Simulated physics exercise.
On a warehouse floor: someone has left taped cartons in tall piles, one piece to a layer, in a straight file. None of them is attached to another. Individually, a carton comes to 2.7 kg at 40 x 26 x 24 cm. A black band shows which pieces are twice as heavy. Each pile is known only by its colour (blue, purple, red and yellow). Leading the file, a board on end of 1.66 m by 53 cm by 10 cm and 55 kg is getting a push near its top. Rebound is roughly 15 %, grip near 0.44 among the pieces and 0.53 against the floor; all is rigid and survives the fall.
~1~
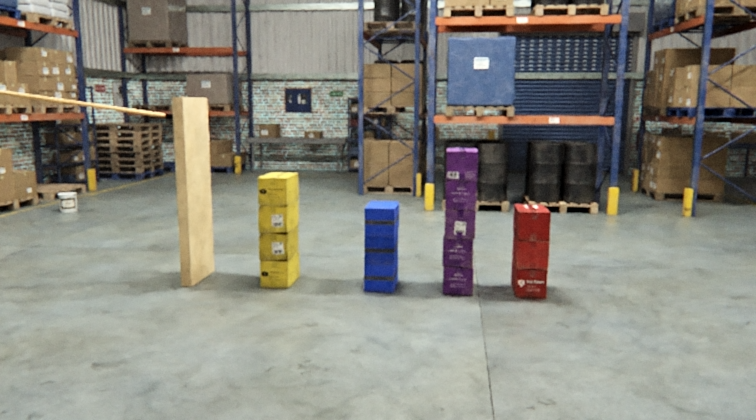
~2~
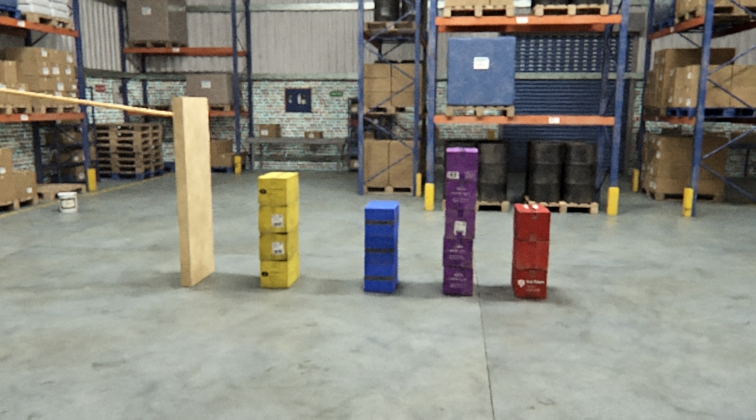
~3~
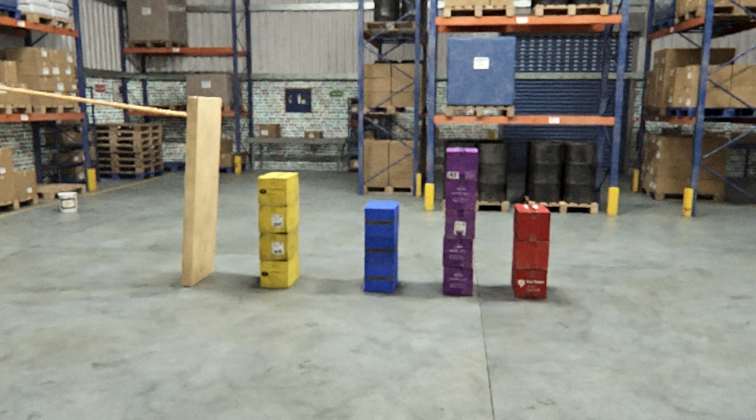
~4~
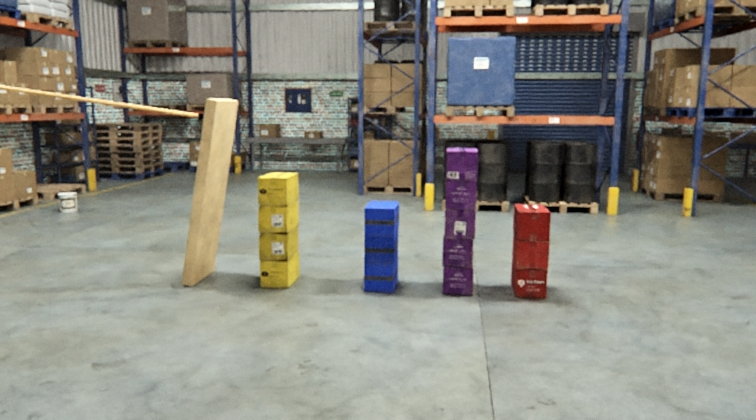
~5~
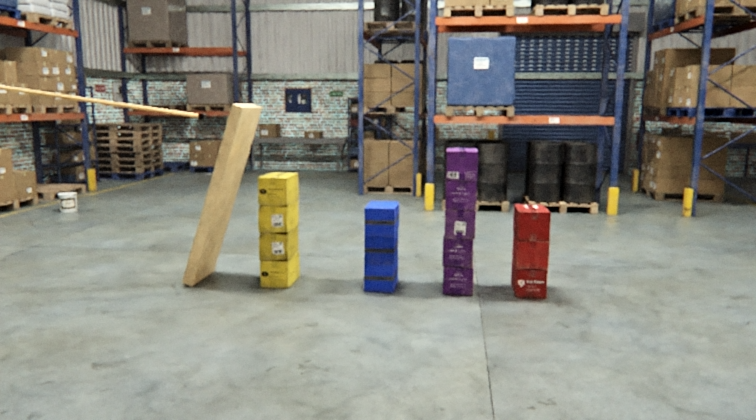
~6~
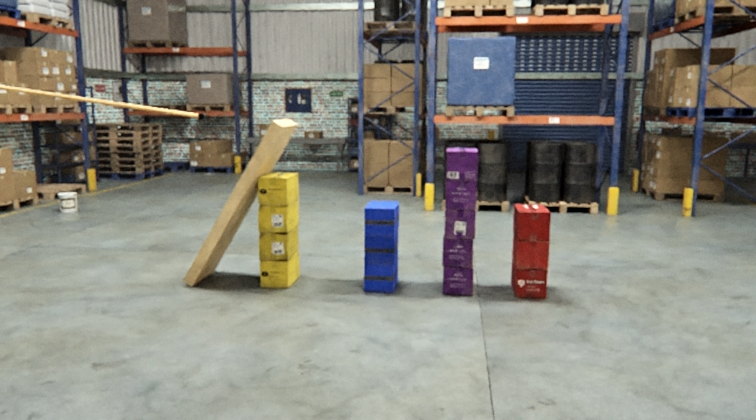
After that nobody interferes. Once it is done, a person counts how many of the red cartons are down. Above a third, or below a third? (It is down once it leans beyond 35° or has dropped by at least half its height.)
The fraction will outstrip a third.
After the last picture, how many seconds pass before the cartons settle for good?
Settling time: Near 2.0 s.
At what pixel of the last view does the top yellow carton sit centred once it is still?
Near pixel (400, 244).
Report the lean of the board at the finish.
I'd say it's close to 90° from upright.
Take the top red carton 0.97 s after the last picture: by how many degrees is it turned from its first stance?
At that moment, roughly 10 degrees.
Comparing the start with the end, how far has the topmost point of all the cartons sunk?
I make it close to 50 cm.
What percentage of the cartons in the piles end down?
80 per cent.
Then, 0.35 s after the last picture, board 63° from upright; none of the 3 red cartons down (4 of 15 in all colours); top red carton unmoved; top yellow carton leaning 50°, 29 cm lower.
Then, 0.97 s after the last picture, board 72° from upright; none of the 3 red cartons down (8 of 15 in all colours); top red carton leaning 12°; top yellow carton on its side.
At rest, board 90° from upright; 2 of the 3 red cartons down (12 of 15 in all colours); top red carton upside down; top yellow carton on its side. That is 67 per cent. As the last picture would show them, middles, top red carton near (670, 282), top yellow carton near (399, 245).
